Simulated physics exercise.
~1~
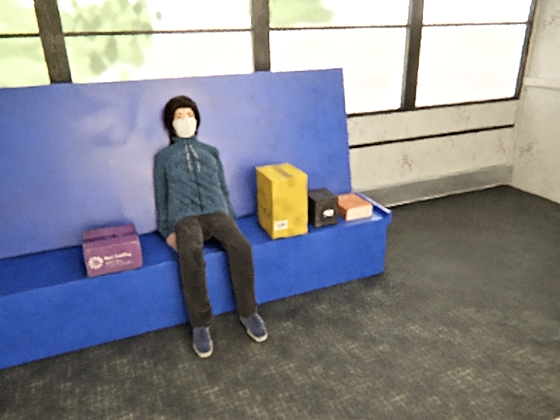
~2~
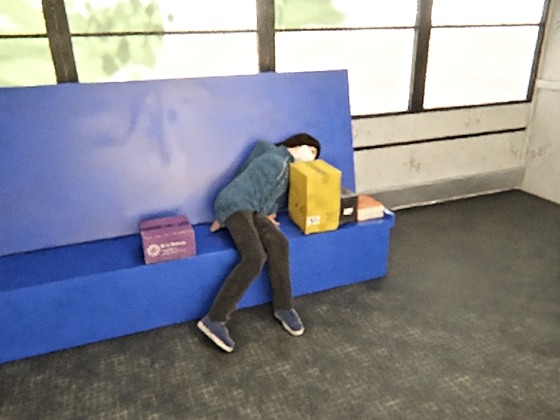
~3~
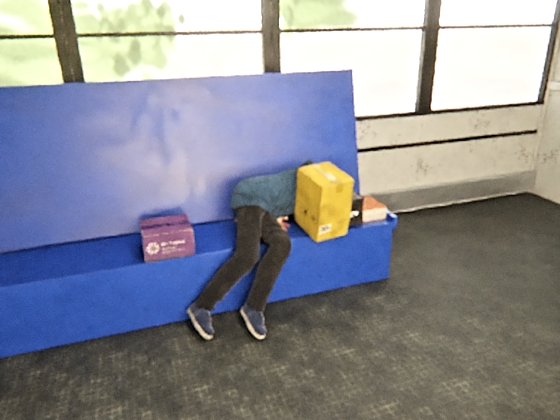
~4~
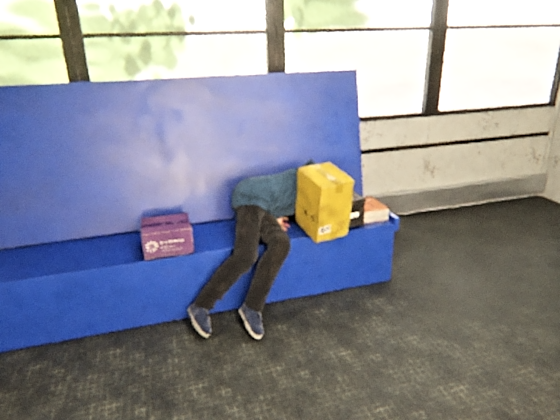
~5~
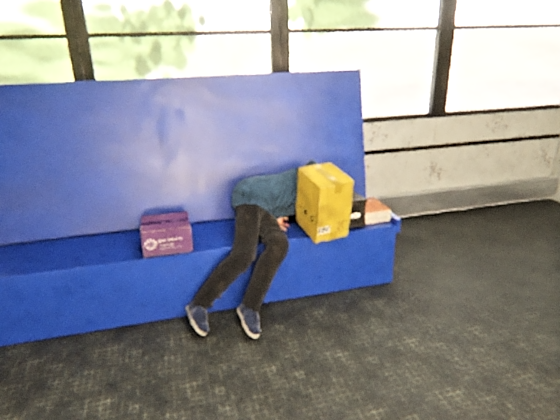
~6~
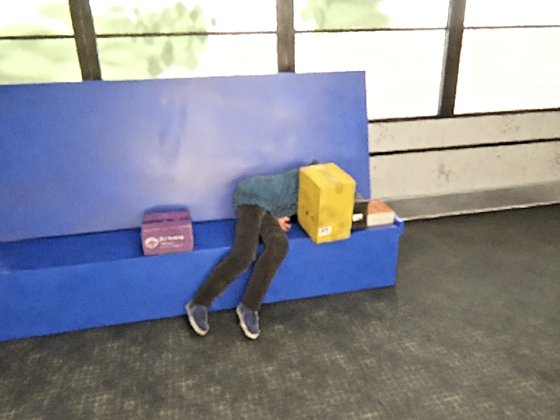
Masked passenger on a blue bench slumping right behind a yellow box, which shifts and leans but stays on the seat.
